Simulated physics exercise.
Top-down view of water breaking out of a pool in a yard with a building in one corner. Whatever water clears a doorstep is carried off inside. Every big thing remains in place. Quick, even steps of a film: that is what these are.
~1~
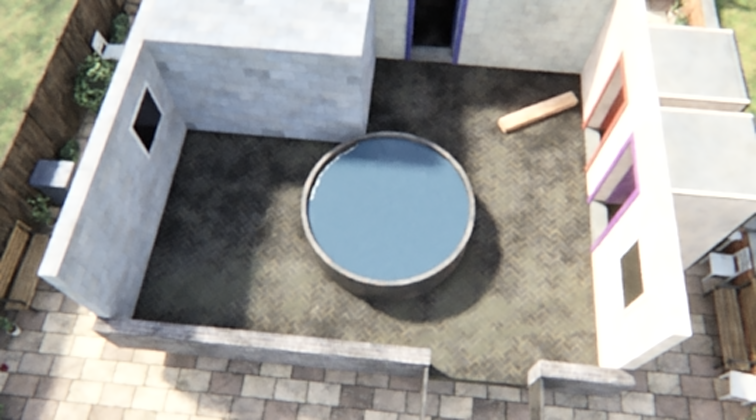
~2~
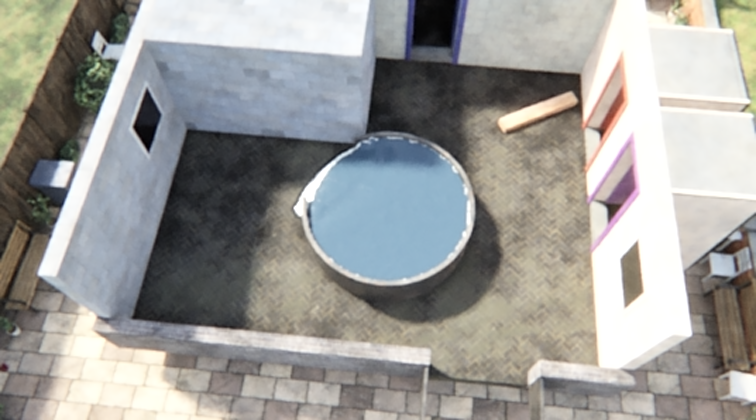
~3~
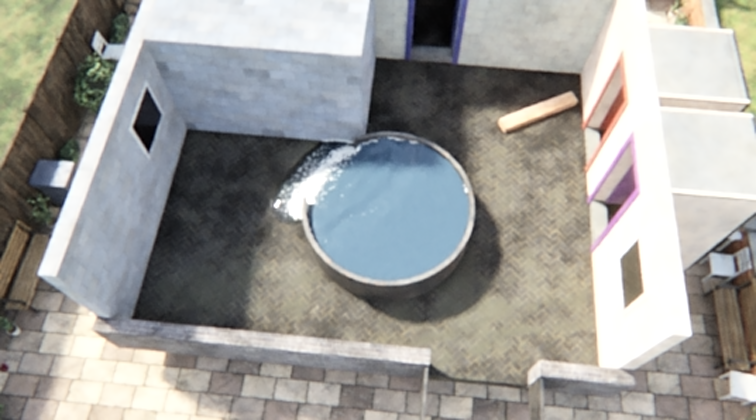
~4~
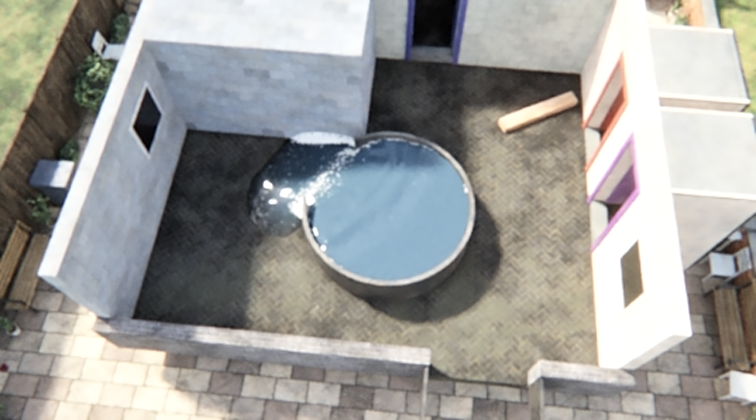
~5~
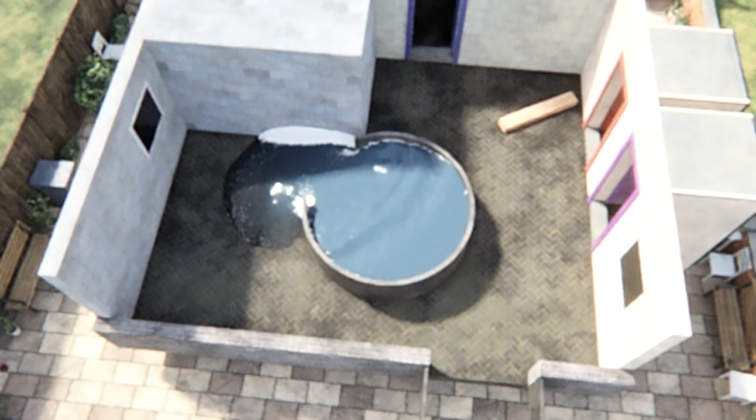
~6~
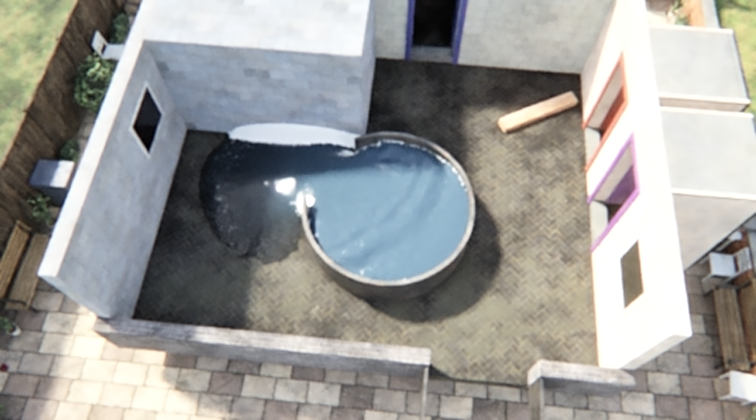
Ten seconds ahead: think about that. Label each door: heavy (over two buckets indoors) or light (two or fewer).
Red door - light; purple door - light; blue door - light.
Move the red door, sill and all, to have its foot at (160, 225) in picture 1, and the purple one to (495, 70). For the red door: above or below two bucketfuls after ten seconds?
Result: Red door rises above.
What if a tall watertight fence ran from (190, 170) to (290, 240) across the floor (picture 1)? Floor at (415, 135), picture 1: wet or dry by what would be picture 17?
Swamped.
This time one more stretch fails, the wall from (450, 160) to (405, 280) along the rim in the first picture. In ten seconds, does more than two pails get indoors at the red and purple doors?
Turns out the red one gets past it, while the purple one gets past it.
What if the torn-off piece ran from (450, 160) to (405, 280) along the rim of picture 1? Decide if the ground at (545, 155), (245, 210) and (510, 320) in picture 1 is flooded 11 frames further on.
Submerged, bone-dry, submerged.
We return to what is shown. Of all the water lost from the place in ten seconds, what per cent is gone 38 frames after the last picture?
Some 25 per cent.
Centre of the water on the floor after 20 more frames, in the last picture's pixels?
Close to (303, 217).
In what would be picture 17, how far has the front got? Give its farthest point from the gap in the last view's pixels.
(135, 310).
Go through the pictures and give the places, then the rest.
In the first frame, still water in the pool at (388, 205).
In the second frame, water pours out at (325, 176) and has run to a hidden place.
In the third frame, water pours out at (326, 178) and has run to (276, 211).
In the fourth frame, water pours out at (326, 179) and has run to (256, 215).
In the fifth frame, the front is at (228, 184), out from the gap at (326, 179).
In the sixth frame, the front is at (208, 166), out from the gap at (326, 179).
A moment on, water covers 20 % of the floor; the red door not reached, the purple door not reached, the blue door not reached.
Next, water covers 25 % of the floor; the red door not reached, the purple door not reached, the blue door not reached.
Then, water covers 50 % of the floor; the red door not reached, the purple door not reached, the blue door not reached.
Later, water covers 75 % of the floor; the red door wet at the sill, nothing in, the purple door wet at the sill, nothing in, the blue door wet at the sill, nothing in.
In the end, water covers 90 % of the floor; the red door wet at the sill, nothing in, the purple door wet at the sill, nothing in, the blue door wet at the sill, nothing in.
